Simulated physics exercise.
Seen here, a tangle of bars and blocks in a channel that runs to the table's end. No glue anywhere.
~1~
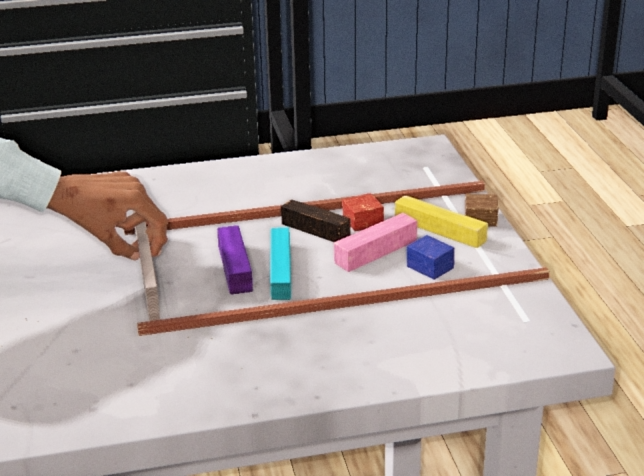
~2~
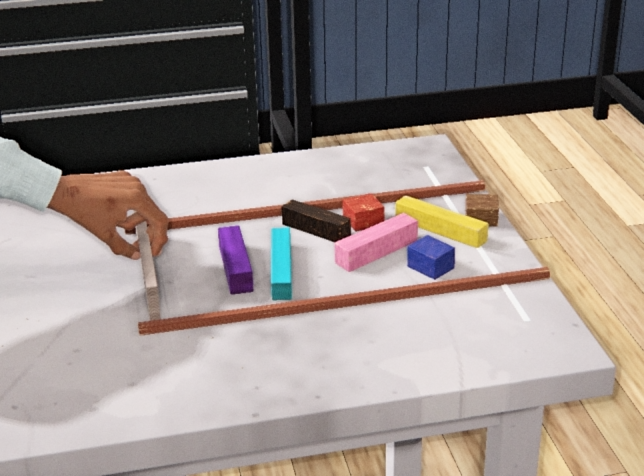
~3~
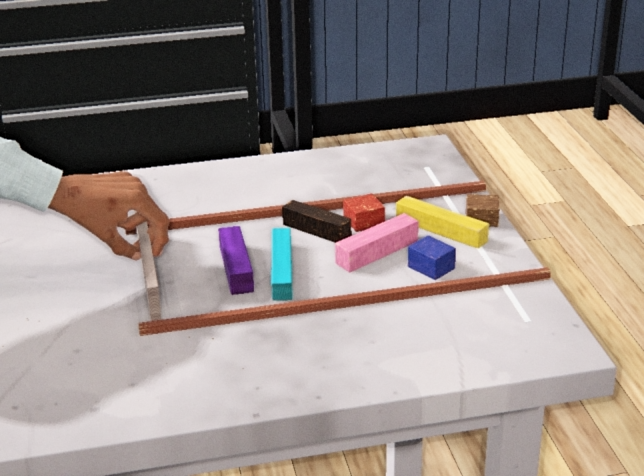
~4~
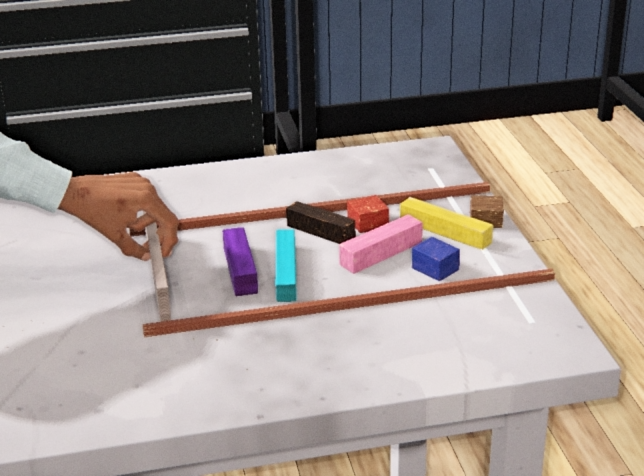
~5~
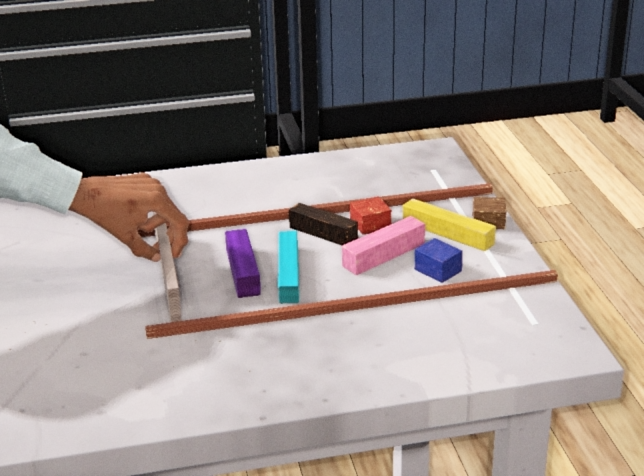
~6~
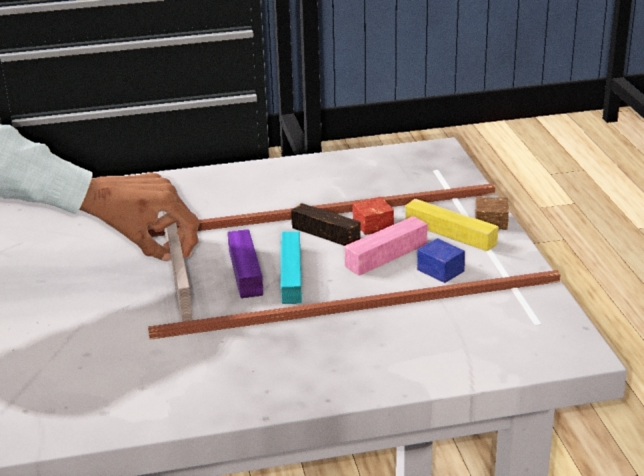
A hand sliding a small upright board slightly right between two rails on a table, toward coloured bars and blocks lying still.
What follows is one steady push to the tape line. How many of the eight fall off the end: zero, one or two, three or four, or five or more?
Here the number that fall off is five or more.
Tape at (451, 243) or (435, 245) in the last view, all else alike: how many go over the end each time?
Down on the floor: 2 and 2.
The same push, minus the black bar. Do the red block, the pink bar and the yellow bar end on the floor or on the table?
The red block is kept, the pink bar drops off, the yellow bar comes down.
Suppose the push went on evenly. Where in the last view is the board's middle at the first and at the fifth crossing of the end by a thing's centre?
Near (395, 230) and (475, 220).
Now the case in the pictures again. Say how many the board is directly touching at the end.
In contact: 2.
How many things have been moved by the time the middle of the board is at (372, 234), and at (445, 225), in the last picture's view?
At the one place 8, at the other 8.
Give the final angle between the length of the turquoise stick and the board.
Roughly 0° out of line.
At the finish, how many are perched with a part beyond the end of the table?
1 of them.
Soon after, none off yet; brown block at rest near (492, 213); yellow bar at rest near (451, 225); blue block at rest near (441, 261).
After that, none off yet; brown block displaced about its own width near (506, 204); yellow bar displaced a little near (490, 213); blue block displaced about its own width near (476, 265).
In the end, the number that fall off is five or more; gone, pink bar, red block, blue block, yellow bar and brown block.
